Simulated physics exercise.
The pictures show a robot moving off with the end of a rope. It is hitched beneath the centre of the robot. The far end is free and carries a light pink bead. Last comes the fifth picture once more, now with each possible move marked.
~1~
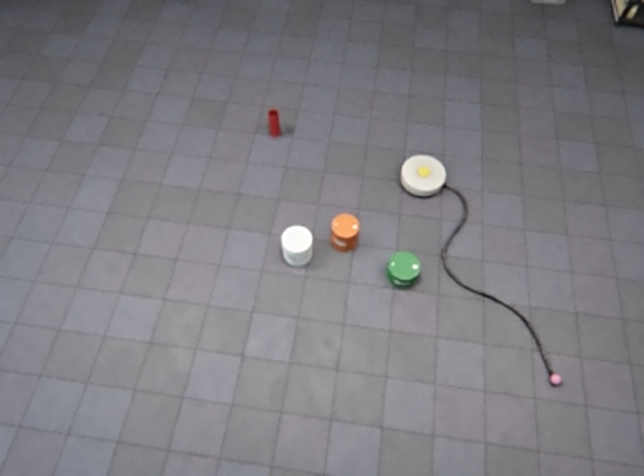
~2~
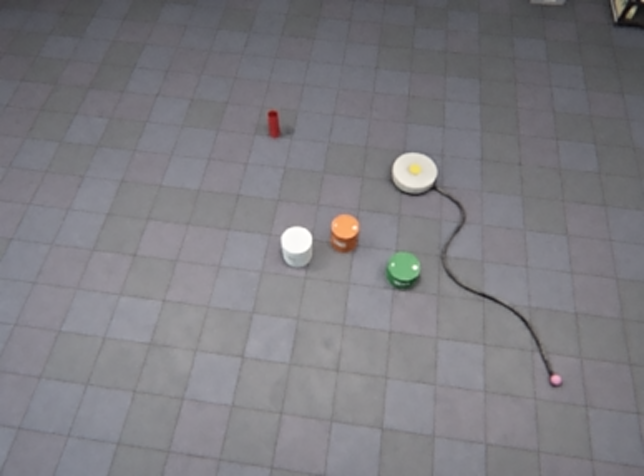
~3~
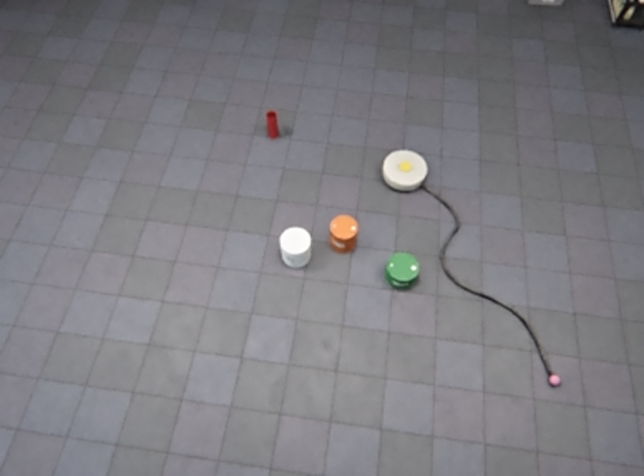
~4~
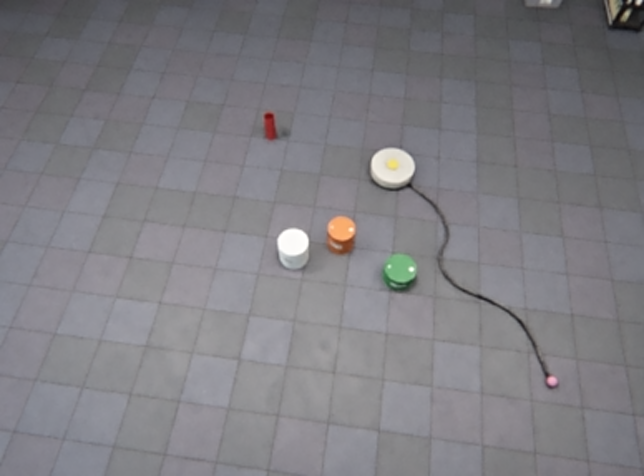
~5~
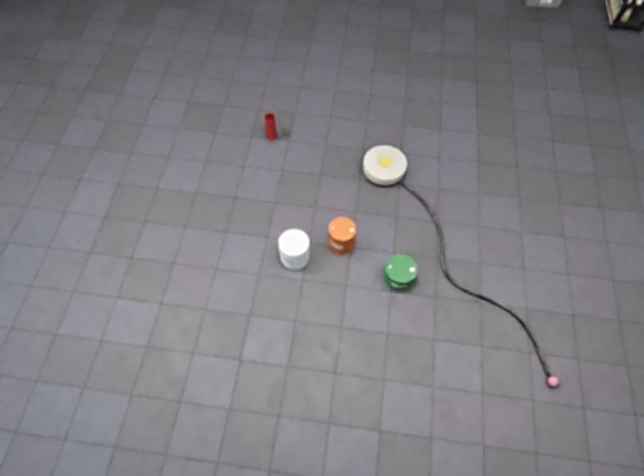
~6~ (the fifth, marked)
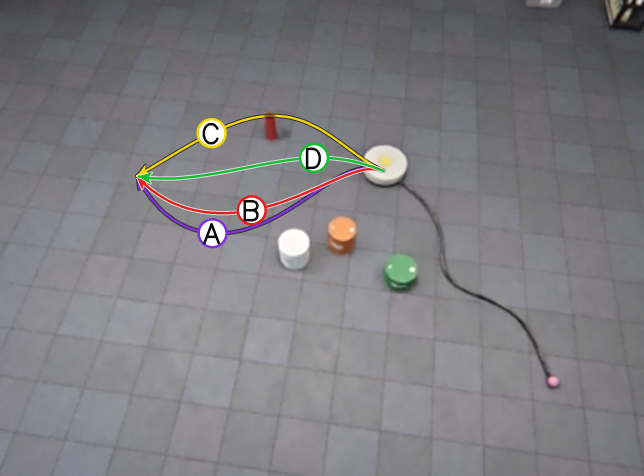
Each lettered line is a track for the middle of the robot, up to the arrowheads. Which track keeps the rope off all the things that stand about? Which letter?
D is the clean one.
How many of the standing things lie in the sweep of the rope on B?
In all, two.
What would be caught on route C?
It is the red post.
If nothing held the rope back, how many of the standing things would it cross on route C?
It sweeps one.
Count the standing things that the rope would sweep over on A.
In all, three.
On the copy, A from (384, 171) via (257, 226) to (137, 176); B from (384, 171) via (257, 209) to (137, 176); C from (384, 171) via (267, 116) to (137, 176); D from (384, 171) via (263, 164) to (138, 176).
On D. First, robot (293, 155), middle of the rope (407, 224), free end (513, 322).
Then, robot (202, 171), middle of the rope (332, 207), free end (455, 268).
Finally, robot (134, 171), middle of the rope (266, 201), free end (395, 236); nothing has been touched.
By contrast, A meets the orange keg, green tub and white keg; B meets the orange keg and green tub; C meets the red post.
